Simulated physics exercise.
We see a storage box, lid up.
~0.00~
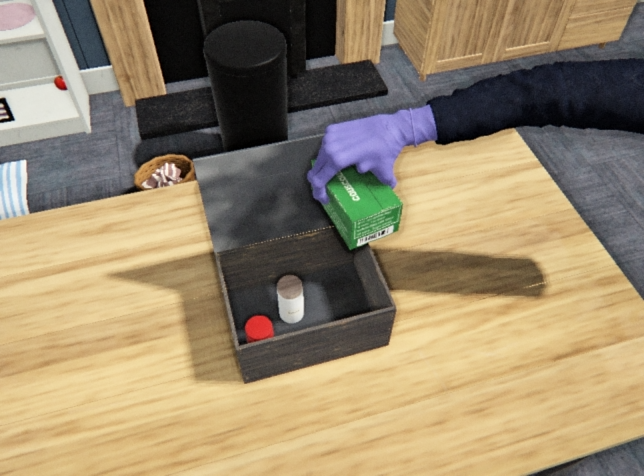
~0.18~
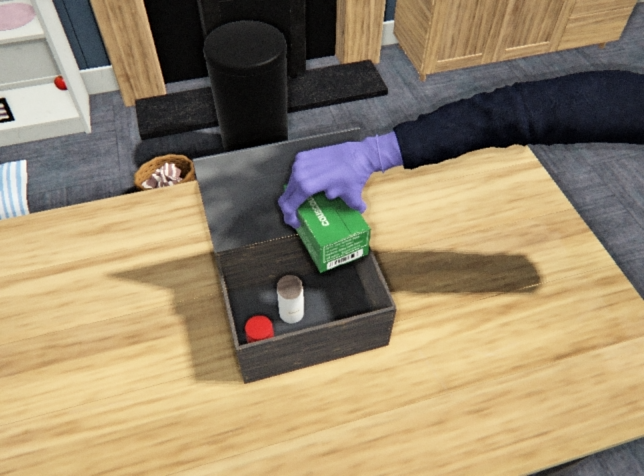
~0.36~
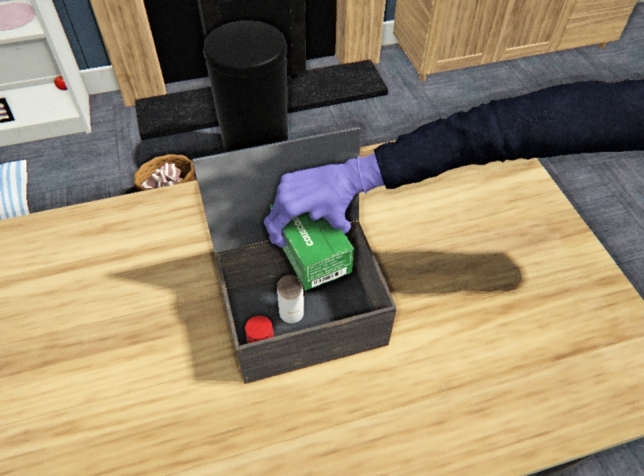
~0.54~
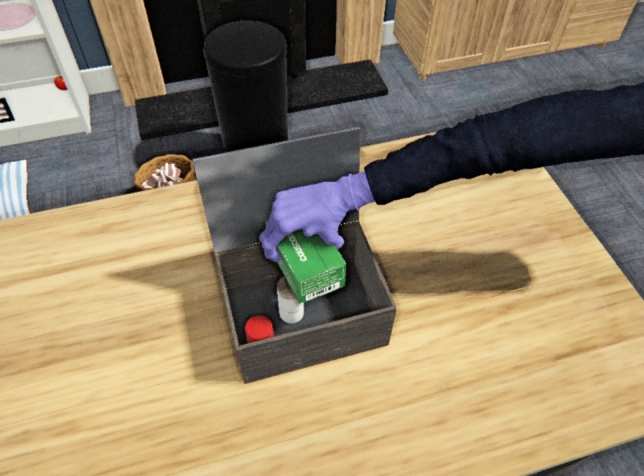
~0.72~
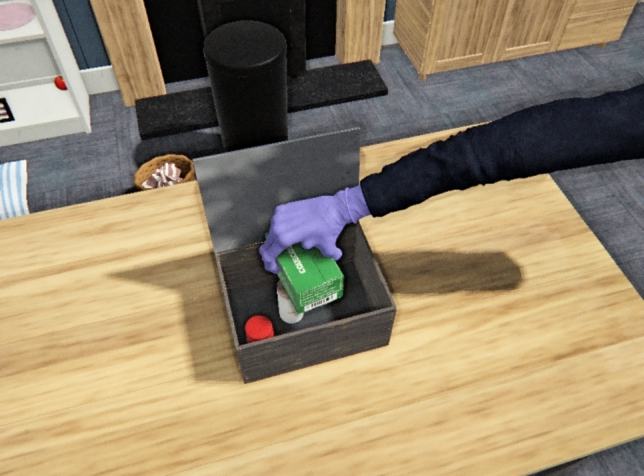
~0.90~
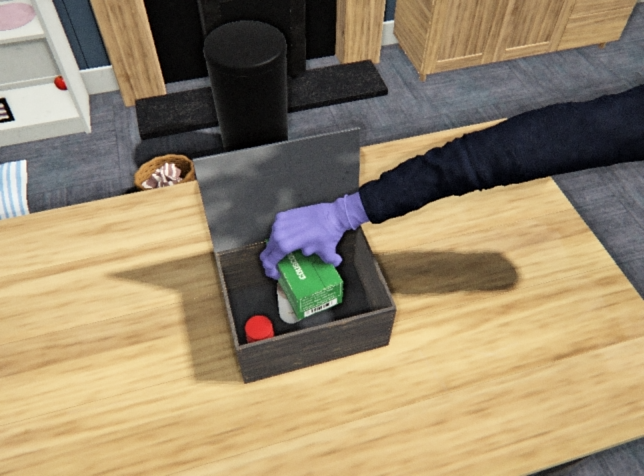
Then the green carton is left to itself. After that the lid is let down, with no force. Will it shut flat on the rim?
In the end the lid closes.
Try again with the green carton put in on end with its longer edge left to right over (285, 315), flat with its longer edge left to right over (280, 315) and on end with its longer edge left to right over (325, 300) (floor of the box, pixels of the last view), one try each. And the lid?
First try: It will not close; second try: It will not close; third try: It stays ajar.
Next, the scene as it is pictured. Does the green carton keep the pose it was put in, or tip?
The green carton ends up tilted.
After 2.10 s, lid starting down; green carton on its side near (326, 292).
After 2.70 s, lid 34° above the rim; green carton on its side near (326, 292).
In the end (3.6 s), lid shut; toppled in the box, green carton; the other 2 unmoved. At the end, from the last picture's camera, green carton near (326, 292).
